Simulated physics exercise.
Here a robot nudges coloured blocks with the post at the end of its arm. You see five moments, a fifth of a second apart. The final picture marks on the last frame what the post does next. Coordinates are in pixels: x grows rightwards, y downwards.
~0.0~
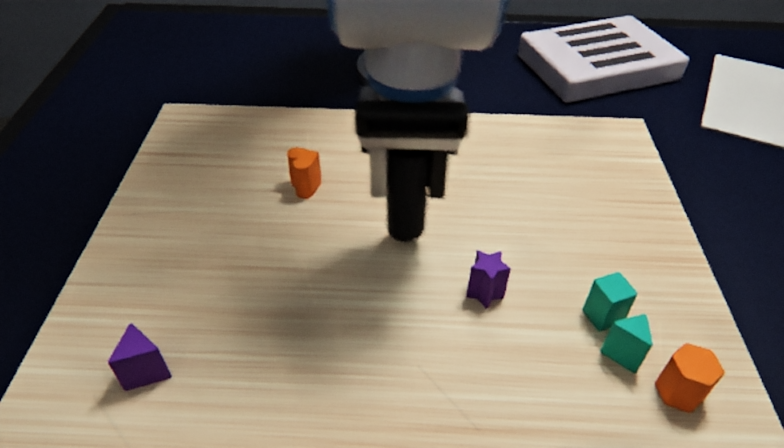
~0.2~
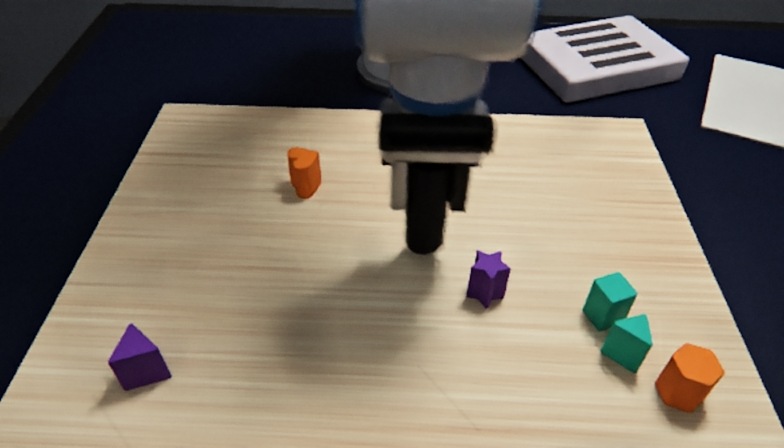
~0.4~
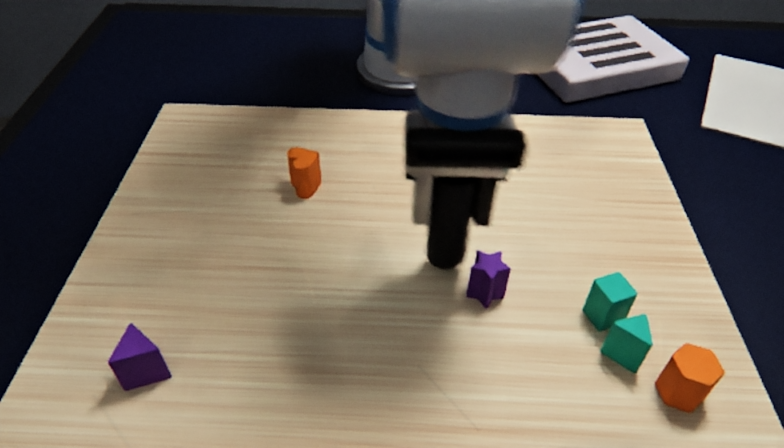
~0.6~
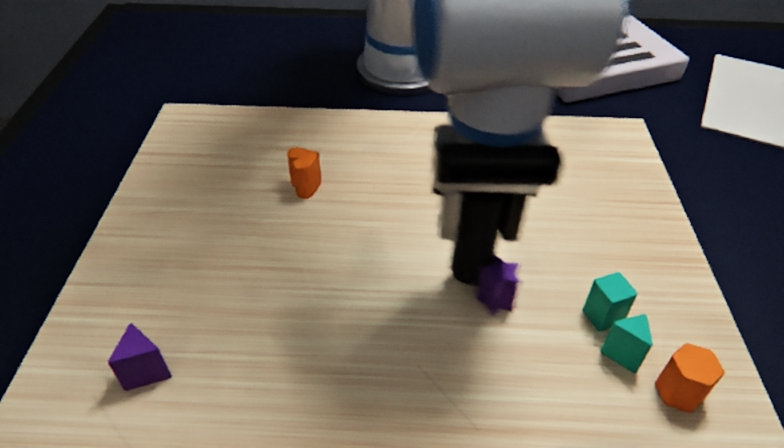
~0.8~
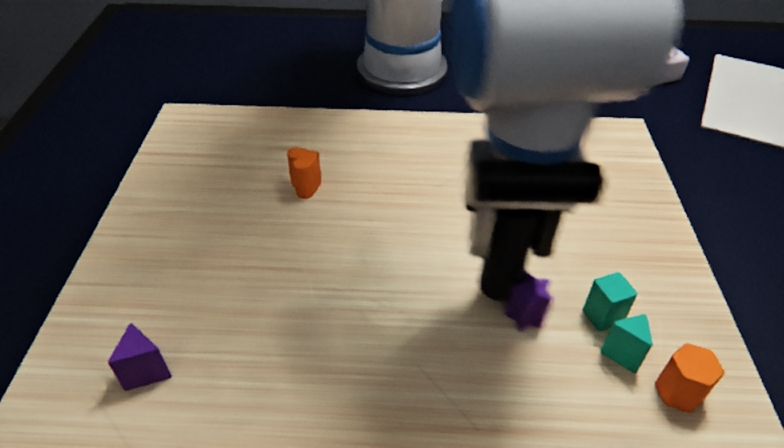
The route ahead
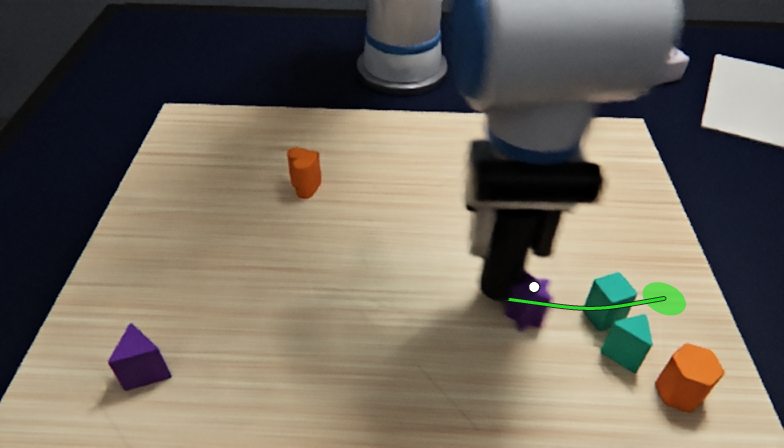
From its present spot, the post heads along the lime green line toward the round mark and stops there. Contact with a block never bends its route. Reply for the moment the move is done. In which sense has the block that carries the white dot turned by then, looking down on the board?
Looking down: Clockwise.
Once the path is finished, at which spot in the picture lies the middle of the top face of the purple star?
It is at (591, 308).
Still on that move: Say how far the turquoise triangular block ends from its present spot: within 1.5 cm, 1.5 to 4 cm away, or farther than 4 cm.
The smallest band: Under 1.5 cm.
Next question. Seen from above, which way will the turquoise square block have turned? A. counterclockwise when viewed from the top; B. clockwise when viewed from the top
The one that fits is B, clockwise when viewed from the top.
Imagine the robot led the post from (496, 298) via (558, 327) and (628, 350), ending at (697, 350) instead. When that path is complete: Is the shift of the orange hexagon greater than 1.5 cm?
It seems so.
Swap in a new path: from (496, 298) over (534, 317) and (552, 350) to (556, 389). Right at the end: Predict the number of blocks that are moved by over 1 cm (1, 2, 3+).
1.
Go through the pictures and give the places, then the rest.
The first frame shows tip of the post (406, 228), middles of tops, purple star (491, 263), turquoise square block (616, 286), turquoise triangular block (637, 327).
The second frame shows post (424, 241), nothing pushed.
The third frame shows post (446, 255), nothing pushed.
The fourth frame shows post (471, 269), purple star (503, 270).
The fifth frame shows post (499, 285), purple star (534, 287), turquoise square block (616, 286), turquoise triangular block (637, 327).
The line goes from (496, 298) via (583, 308), ending at (664, 298); the dot is on the purple star.
On the path given first. One third of the way, post (559, 293); purple star (582, 305), turned 35° clockwise.
Two thirds of the way, post (618, 295); purple star (591, 308), turned 65° clockwise; turquoise square block (662, 299), turned 60° clockwise.
At the end, post (671, 286); purple star (591, 308), turned 65° clockwise; turquoise square block (679, 302), turned 100° clockwise; turquoise triangular block unmoved.
